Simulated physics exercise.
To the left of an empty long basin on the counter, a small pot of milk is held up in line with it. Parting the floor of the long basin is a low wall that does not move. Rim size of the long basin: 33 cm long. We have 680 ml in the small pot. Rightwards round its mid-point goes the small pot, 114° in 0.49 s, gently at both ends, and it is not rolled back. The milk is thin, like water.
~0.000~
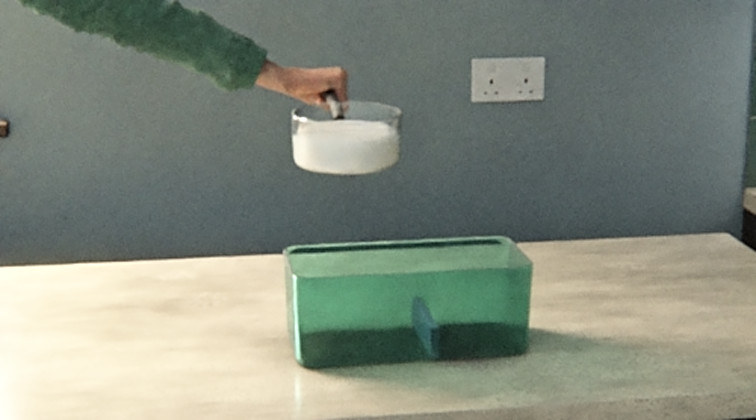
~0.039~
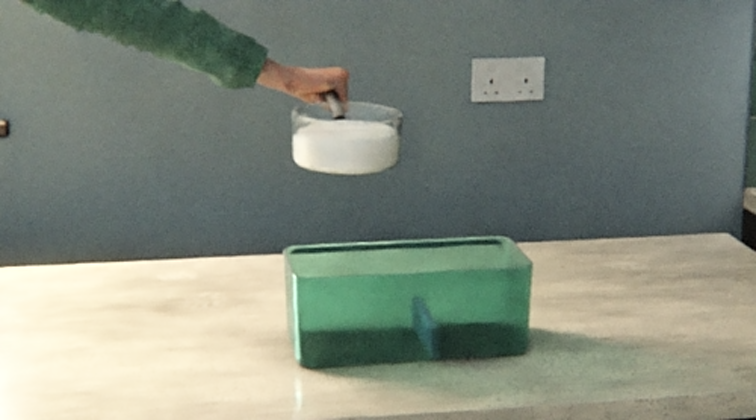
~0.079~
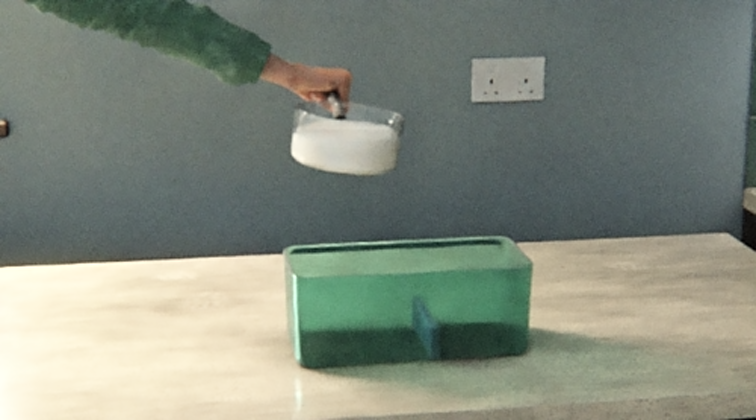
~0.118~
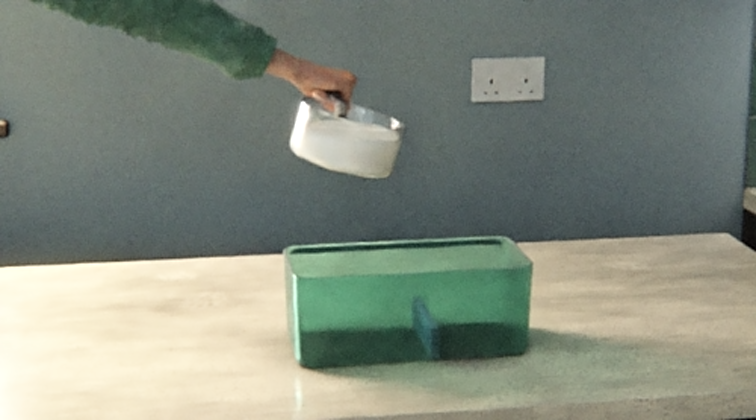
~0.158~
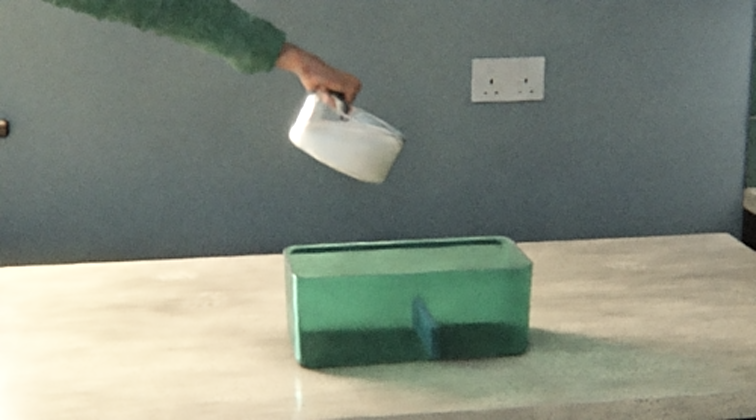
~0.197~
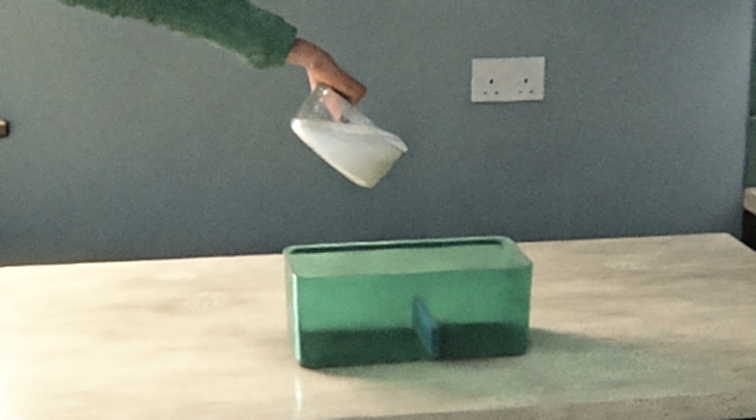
A hand at the end of a fuzzy green sleeve reaches in from the upper left, seen from the front and slightly above a pale counter against a grey-blue wall with a white socket. It grips a small clear pot of white milk above a long translucent green basin with a low blue divider inside. The hand tilts the pot rightwards, slowly then more steeply, while the camera stays still.
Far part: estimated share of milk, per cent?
46 per cent.
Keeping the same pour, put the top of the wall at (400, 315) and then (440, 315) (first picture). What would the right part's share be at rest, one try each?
Roughly 70 per cent, then 25 per cent.
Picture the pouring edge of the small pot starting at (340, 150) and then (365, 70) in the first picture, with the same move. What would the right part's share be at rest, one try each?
Roughly 15 per cent the first time and 15 per cent the second.
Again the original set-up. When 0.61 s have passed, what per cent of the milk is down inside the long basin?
Around 92 parts in a hundred.
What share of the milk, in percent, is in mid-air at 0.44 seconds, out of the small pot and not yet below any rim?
Around 58 in a hundred.
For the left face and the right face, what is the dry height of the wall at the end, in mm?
Near 30 mm for the left and near 26 mm for the right.
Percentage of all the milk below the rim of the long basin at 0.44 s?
Estimate - around 28 in a hundred parts.
After 0.44 s the tilt is 110° and 13 per cent is still to pour, 4 is left of the wall and 25 right of it.
After 0.61 s the tilt is 114° and 2 per cent is still to pour, 39 is left of the wall and 54 right of it.
After 0.79 s the tilt is 114° and 0 per cent is still to pour, 48 is left of the wall and 45 right of it.
After 0.99 s the tilt is 114° and 0 per cent is still to pour, 51 is left of the wall and 46 right of it.
In the end 51 per cent lies left of the wall, 46 right of it and 4 outside.
